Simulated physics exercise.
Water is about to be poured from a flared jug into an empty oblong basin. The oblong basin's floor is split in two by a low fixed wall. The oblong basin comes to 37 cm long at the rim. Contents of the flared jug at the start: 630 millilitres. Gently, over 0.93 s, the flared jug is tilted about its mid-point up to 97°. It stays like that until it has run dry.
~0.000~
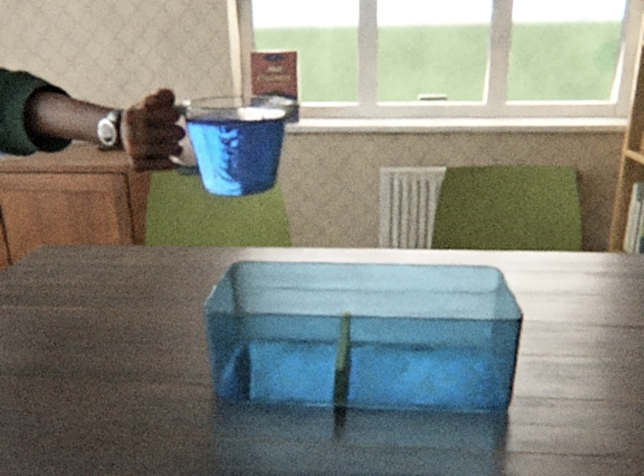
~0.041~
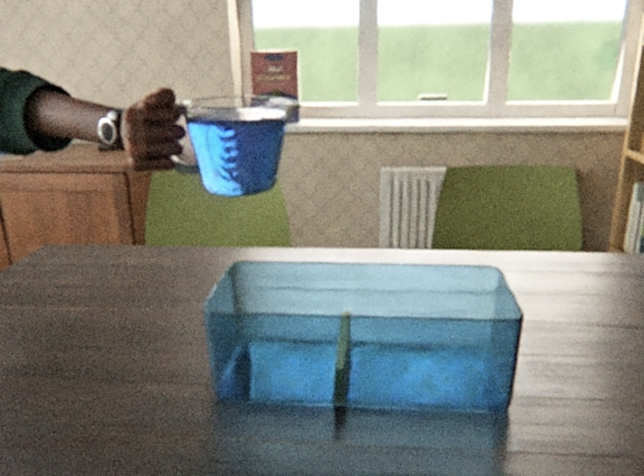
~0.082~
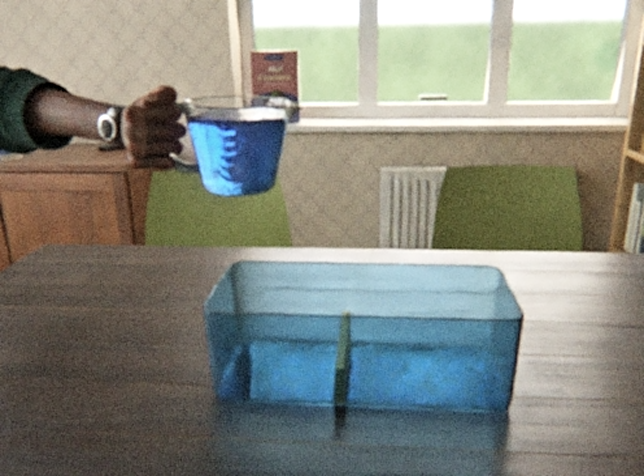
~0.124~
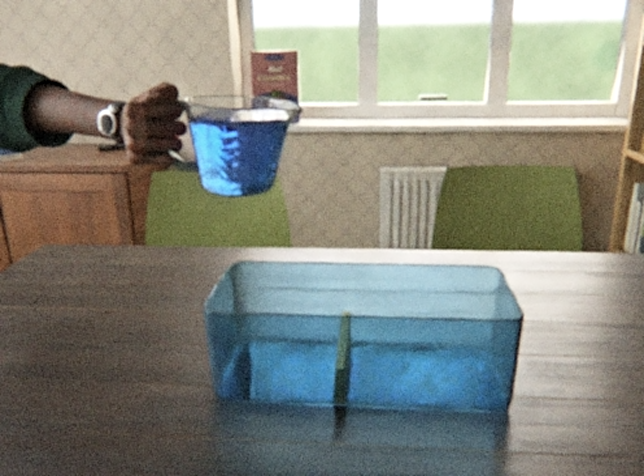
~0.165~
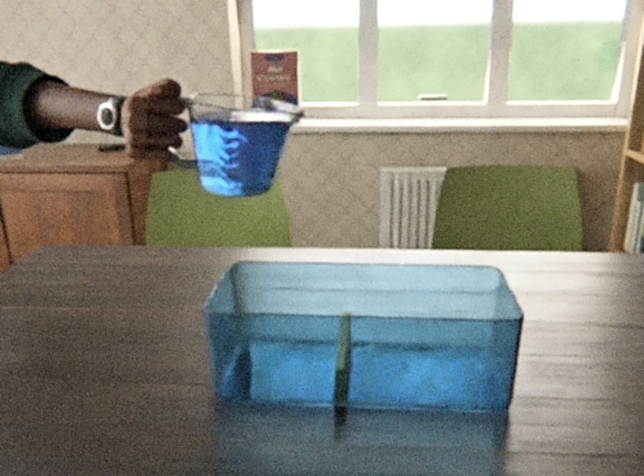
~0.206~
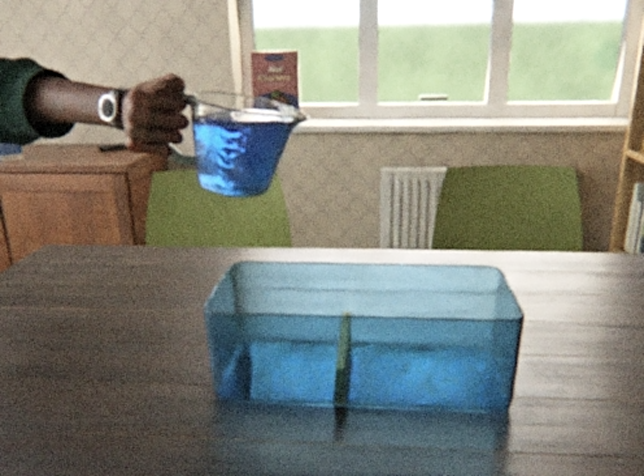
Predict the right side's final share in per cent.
The right side finishes with roughly 80 per cent.
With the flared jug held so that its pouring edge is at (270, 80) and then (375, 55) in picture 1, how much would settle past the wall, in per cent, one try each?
The first try gives 45 percent and the second 90 percent.
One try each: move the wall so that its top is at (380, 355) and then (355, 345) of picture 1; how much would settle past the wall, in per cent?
The first gives near 20 per cent and the second near 60 per cent.
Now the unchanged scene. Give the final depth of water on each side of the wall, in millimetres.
Left part about 4 mm deep, right part about 16 mm deep.
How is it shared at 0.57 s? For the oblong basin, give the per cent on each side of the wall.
I'd say some 0 in a hundred on the left and 6 on the right.
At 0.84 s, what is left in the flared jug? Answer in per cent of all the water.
Close to 14 percent of the total.
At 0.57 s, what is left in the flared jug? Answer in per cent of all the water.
I'd estimate some 66 % remains.
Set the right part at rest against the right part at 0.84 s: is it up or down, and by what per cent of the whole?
It goes up by about 20.
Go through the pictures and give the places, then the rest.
It leans 0°; its right rim is at (303, 103); the water meets the walls at (191, 115) and (287, 116); the oblong basin's rim runs from (217, 286) to (511, 292); the wall's top is at (343, 338), in the first picture.
It leans 0°; its right rim is at (303, 104); the water meets the walls at (191, 115) and (287, 115), in the second picture.
It leans 2°; its right rim is at (304, 105); the water meets the walls at (192, 115) and (288, 116), in the third picture.
It leans 4°; its right rim is at (306, 109); the water meets the walls at (194, 114) and (290, 117), in the fourth picture.
It leans 7°; its right rim is at (308, 113); the water meets the walls at (196, 114) and (292, 118), in the fifth picture.
It leans 11°; its right rim is at (310, 118); the water meets the walls at (197, 115) and (296, 119), in the sixth picture.
Then, 0.57 s in, the tilt is 66° and 67 per cent is still to pour, 0 is left of the wall and 6 right of it.
Then, 0.84 s in, the tilt is 95° and 14 per cent is still to pour, 4 is left of the wall and 59 right of it.
Then, 1.12 s in, the tilt is 97° and 1 per cent is still to pour, 16 is left of the wall and 80 right of it.
Then, 1.43 s in, the tilt is 97° and 0 per cent is still to pour, 19 is left of the wall and 80 right of it.
Finally, 19 per cent lies left of the wall, 80 right of it and 1 outside.
